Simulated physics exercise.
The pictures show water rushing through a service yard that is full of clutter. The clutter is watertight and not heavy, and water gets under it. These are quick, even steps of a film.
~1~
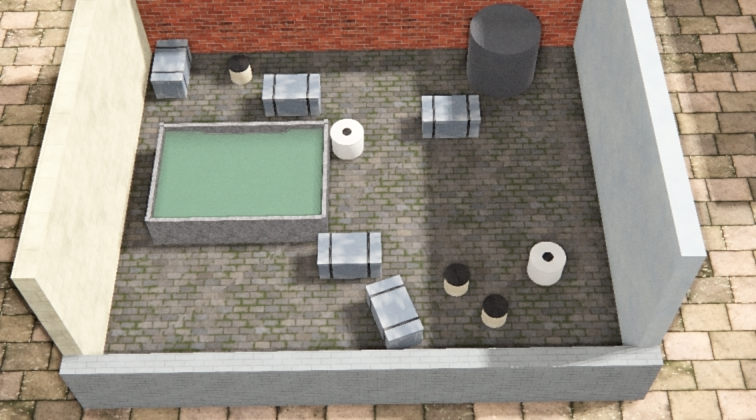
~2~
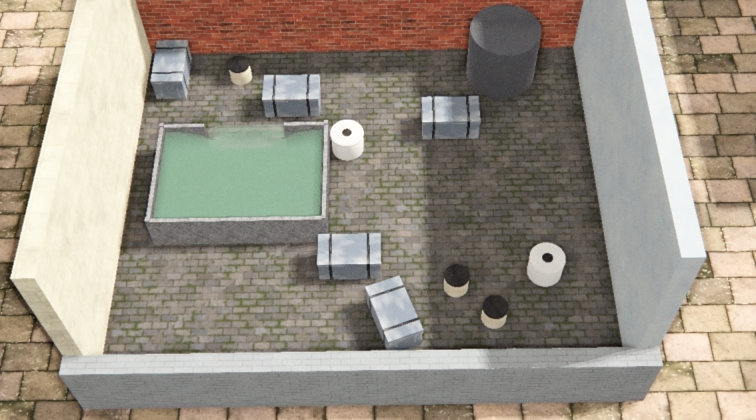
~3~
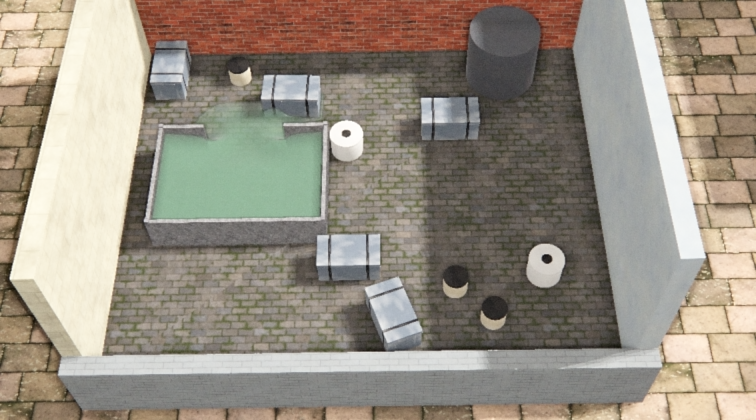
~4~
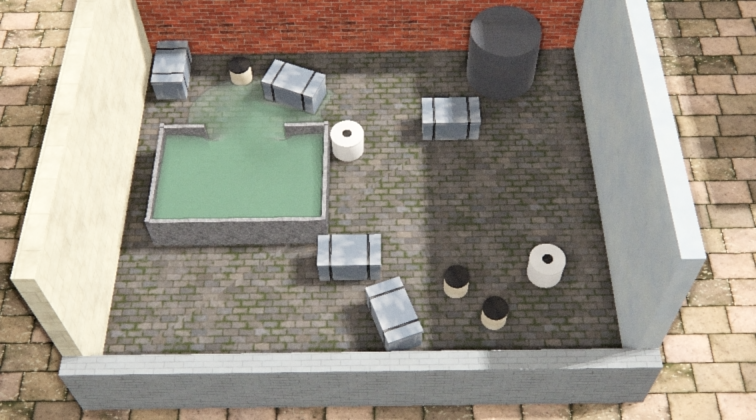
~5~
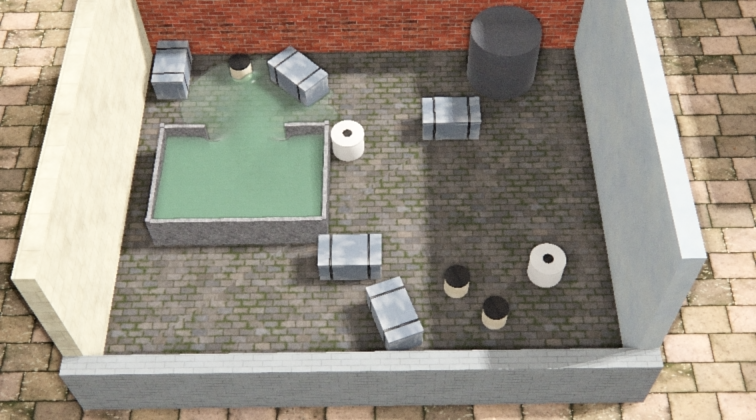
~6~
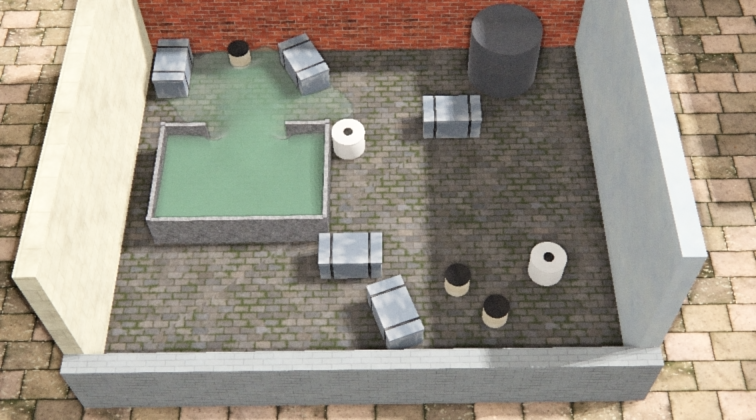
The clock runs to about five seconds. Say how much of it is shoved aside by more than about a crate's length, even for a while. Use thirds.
Share: One to two thirds.
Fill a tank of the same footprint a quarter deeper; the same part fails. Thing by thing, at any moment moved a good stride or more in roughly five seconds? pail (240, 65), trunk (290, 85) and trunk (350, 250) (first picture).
One after the other: Swept aside, that far or more, not that far.
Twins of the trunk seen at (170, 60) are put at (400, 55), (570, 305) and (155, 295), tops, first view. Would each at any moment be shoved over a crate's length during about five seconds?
One after the other: Swept aside, never so far, under that.
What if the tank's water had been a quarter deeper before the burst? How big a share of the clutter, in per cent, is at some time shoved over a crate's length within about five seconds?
Roughly 40 per cent.
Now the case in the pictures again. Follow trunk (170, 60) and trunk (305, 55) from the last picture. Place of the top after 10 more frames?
Close to (159, 88) and (404, 70).
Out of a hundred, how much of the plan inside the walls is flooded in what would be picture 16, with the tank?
Some 30 per cent.
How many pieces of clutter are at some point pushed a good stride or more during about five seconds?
It comes to 4.
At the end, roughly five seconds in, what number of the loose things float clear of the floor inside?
3 of them.
A moment on, 1 of 10 are well off their spots; 1 afloat.
Next, 3 of 10 are well off their spots; 1 afloat.
Later, 3 of 10 are well off their spots; 3 afloat.
In the end, 4 of 10 are well off their spots, and 4 have been at some point; 3 afloat.
